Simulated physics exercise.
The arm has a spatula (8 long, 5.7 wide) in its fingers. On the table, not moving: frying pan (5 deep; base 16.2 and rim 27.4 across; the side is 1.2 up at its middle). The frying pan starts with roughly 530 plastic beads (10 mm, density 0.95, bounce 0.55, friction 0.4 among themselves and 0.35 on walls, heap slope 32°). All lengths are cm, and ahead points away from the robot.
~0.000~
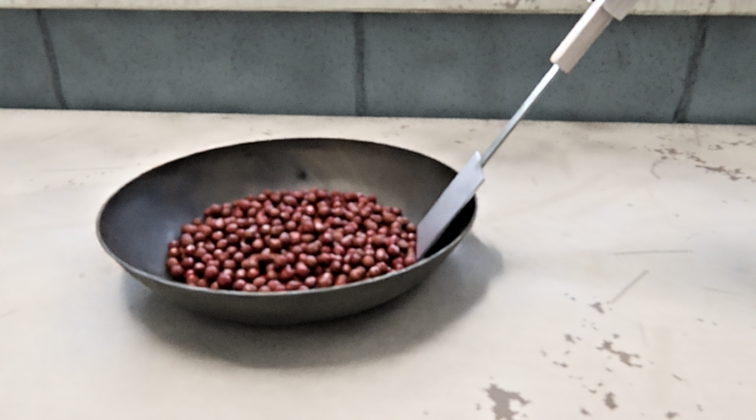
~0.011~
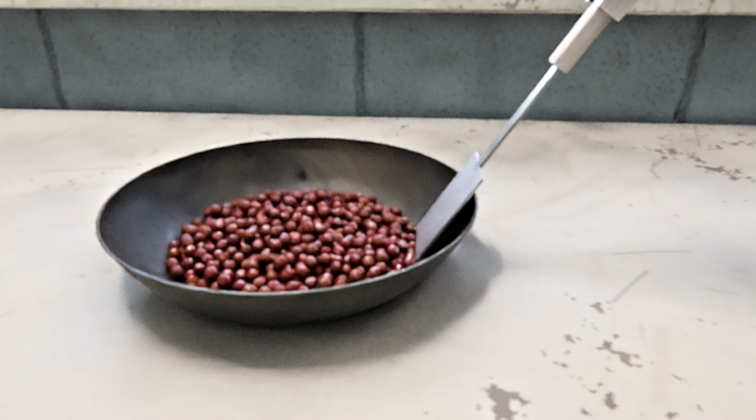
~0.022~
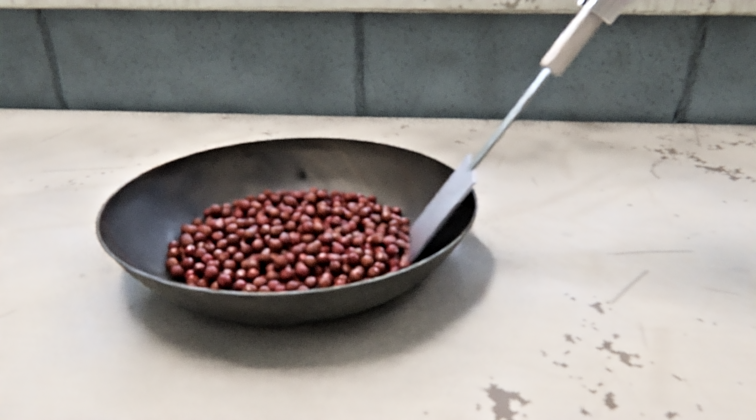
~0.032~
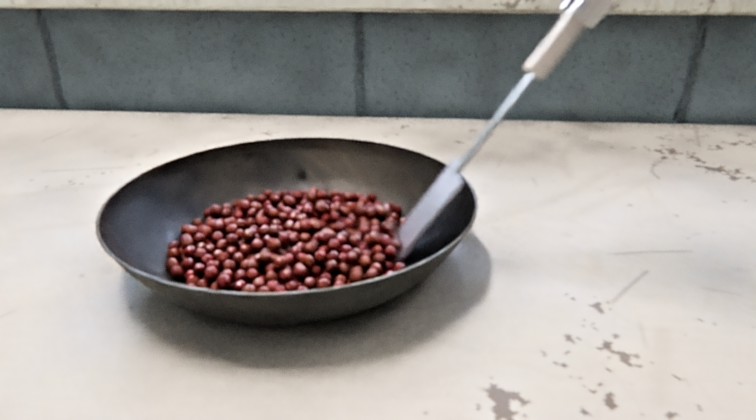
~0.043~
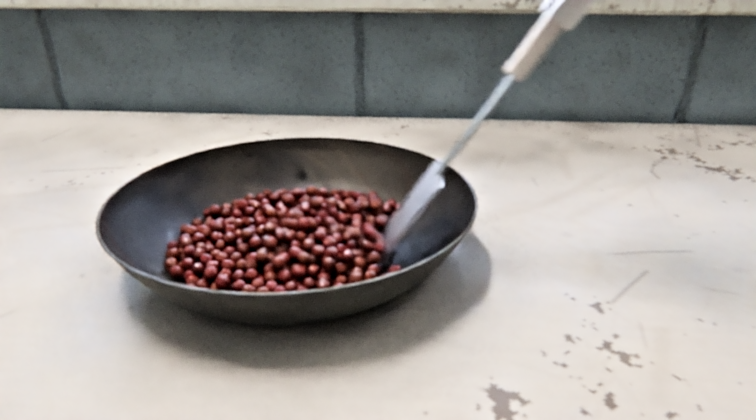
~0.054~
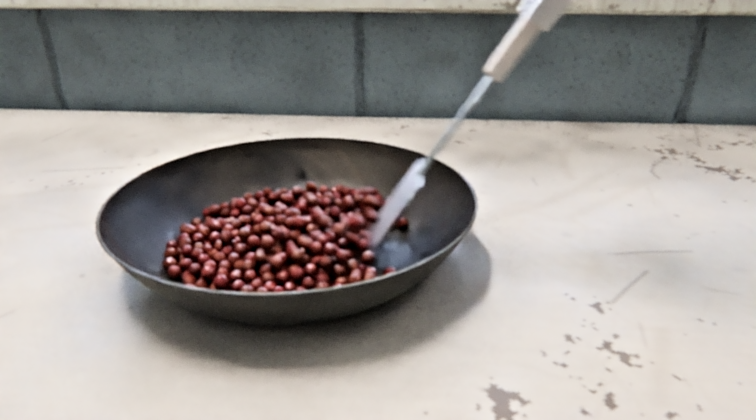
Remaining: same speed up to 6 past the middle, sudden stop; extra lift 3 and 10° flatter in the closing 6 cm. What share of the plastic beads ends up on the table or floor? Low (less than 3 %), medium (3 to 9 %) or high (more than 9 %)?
Share on the table or floor: Medium (3 to 9 %).
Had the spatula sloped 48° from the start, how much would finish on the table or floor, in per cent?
Then about 5 per cent.
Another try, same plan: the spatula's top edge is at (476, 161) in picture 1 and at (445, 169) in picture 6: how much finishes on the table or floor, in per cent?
About 0 per cent.
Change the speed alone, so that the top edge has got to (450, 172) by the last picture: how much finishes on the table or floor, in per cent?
About 0 per cent.
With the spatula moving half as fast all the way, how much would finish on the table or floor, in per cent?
In that case some 0 per cent.
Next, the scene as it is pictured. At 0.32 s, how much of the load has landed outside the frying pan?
Some 4 per cent.
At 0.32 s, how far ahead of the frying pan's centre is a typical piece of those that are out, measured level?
About 24 cm.
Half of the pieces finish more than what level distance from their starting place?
Some 3 cm.
After 0.08 s, sloping 57°, highest piece 5 above the table; 532 in the frying pan.
After 0.11 s, sloping 54°, highest piece 6 above the table; 532 in the frying pan.
After 0.32 s, sloping 47°, highest piece 8 above the table; 506 in the frying pan, 19 on the table or floor, 7 on the blade or in flight.
After 1.37 s, sloping 47°, highest piece 4 above the table; 506 in the frying pan, 26 on the table or floor.
At rest, 506 in the frying pan, 26 on the table or floor. That is 5 % on the table or floor.
